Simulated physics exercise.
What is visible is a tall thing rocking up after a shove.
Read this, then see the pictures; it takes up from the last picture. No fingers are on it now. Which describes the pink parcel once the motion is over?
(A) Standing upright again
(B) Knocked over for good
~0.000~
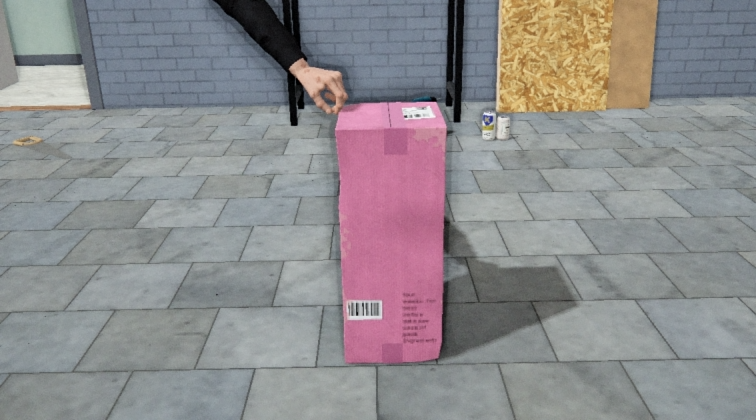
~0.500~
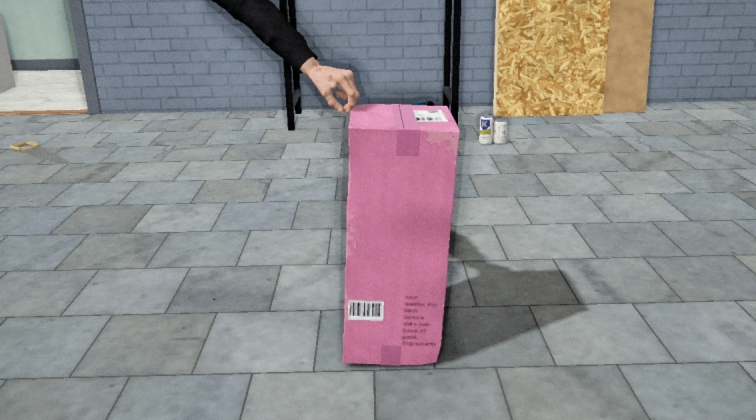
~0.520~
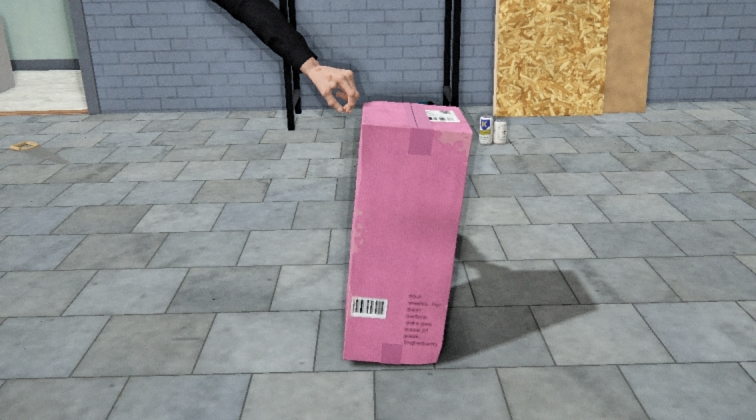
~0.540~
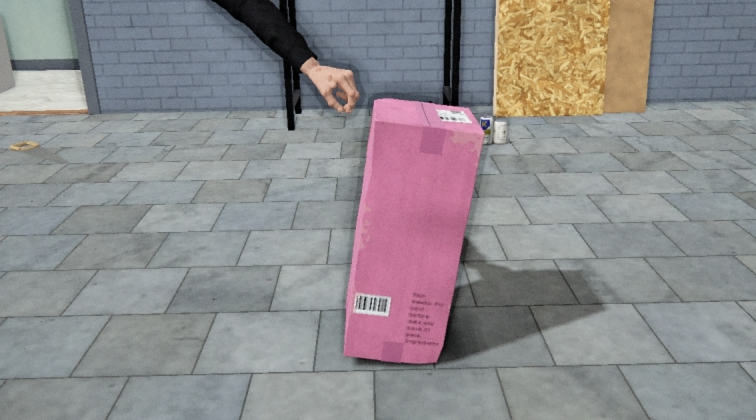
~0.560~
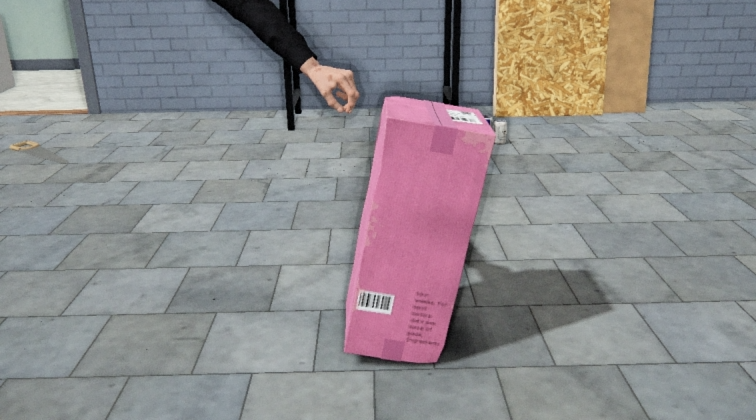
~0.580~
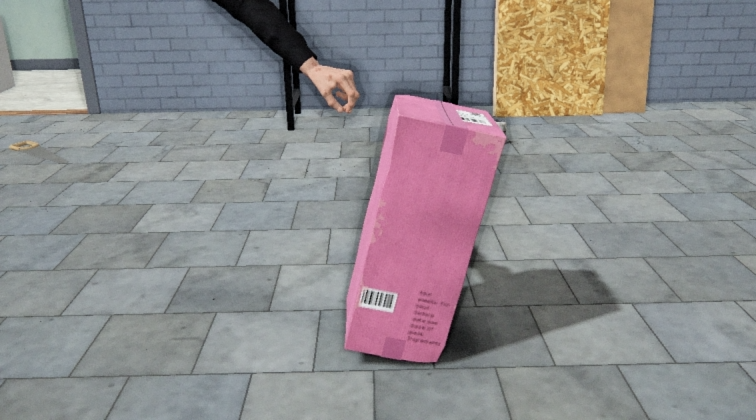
Option B: Knocked over for good.
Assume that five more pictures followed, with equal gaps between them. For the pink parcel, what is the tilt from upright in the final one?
Roughly 25° from upright.
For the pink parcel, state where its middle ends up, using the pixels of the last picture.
It comes to rest at about (551, 297) in the last picture.
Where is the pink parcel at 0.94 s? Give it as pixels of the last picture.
Roughly at pixel (508, 246).
By 0.76 s, pink parcel 31° off upright near (458, 229).
By 0.94 s, pink parcel 56° off upright near (508, 246).
By 1.06 s, pink parcel on its side near (548, 286).
When it is over (1.7 s), the pink parcel falls over, near (551, 297).
